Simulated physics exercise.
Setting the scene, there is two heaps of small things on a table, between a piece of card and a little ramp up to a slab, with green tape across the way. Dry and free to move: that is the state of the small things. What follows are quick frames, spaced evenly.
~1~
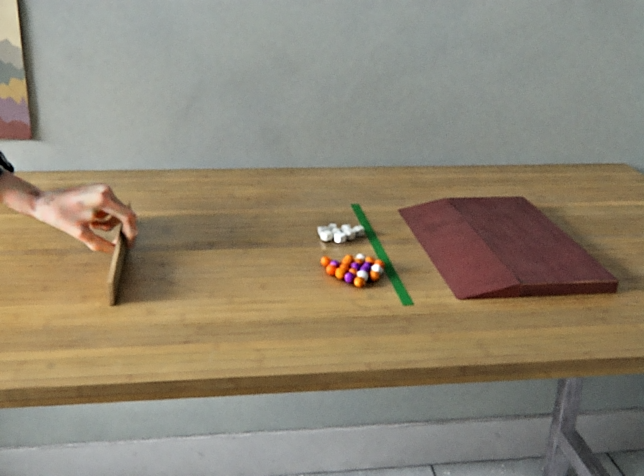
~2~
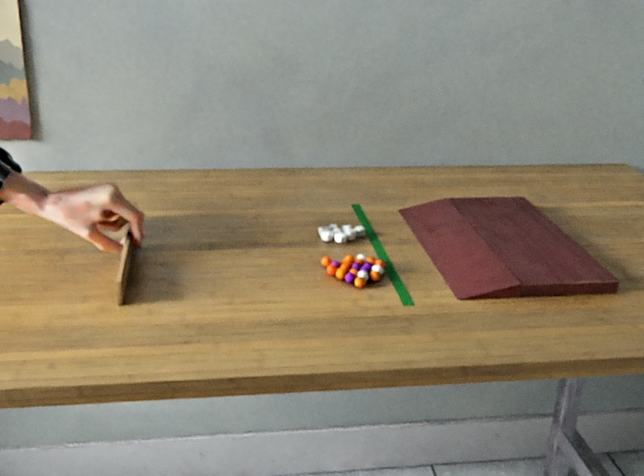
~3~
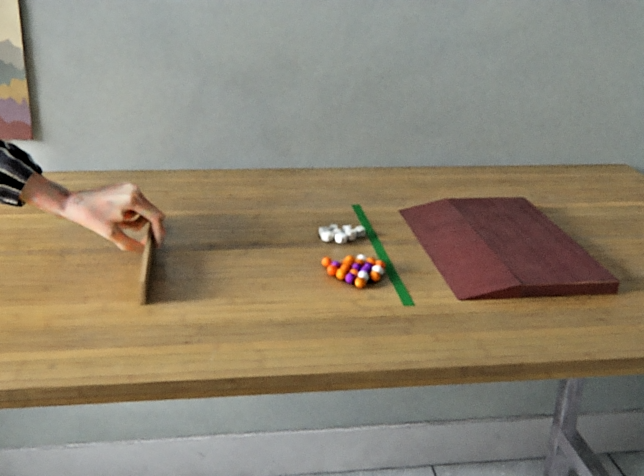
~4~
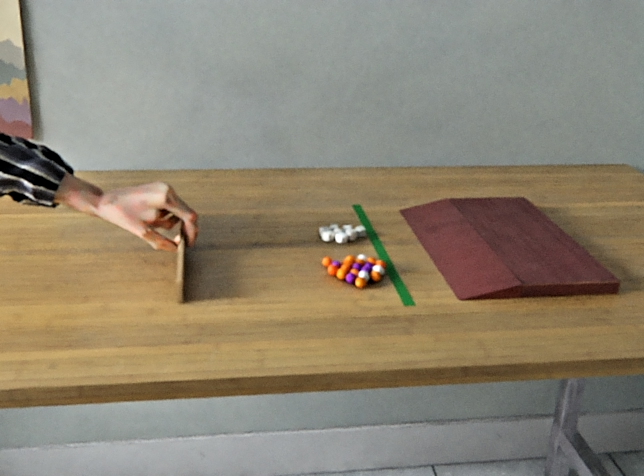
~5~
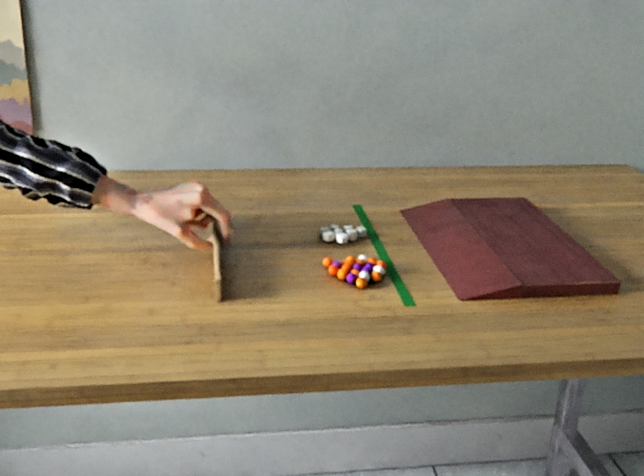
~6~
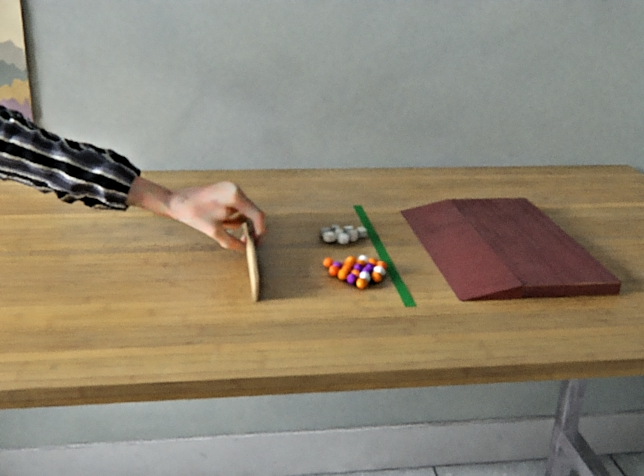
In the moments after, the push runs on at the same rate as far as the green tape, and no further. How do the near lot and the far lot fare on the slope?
As it turns out, the near lot clears the top, partly and the Far lot cannot climb the slope.
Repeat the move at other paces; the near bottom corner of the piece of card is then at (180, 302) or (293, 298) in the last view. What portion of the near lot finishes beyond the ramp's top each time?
Roughly 0 percent in the first try and roughly 100 percent in the second.
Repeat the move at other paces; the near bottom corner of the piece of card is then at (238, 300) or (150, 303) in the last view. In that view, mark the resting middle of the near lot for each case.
(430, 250), then (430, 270).
Then, 0.14 s on from there, piece of card still moving, near (328, 232); near lot the whole lot short of the ramp; far lot the whole lot short of the ramp.
Then, 0.30 s on from there, piece of card stopped at the green tape; near lot near half on the ramp, near half short of the ramp; far lot the whole lot short of the ramp.
Then, 0.58 s on from there, piece of card stopped at the green tape; near lot all but a few past the top, a little on the ramp; far lot near a third on the ramp, near two thirds short of the ramp.
In the end, piece of card stopped at the green tape; near lot the whole lot past the top; far lot none at all past the top, a little on the ramp, the bulk short of the ramp.
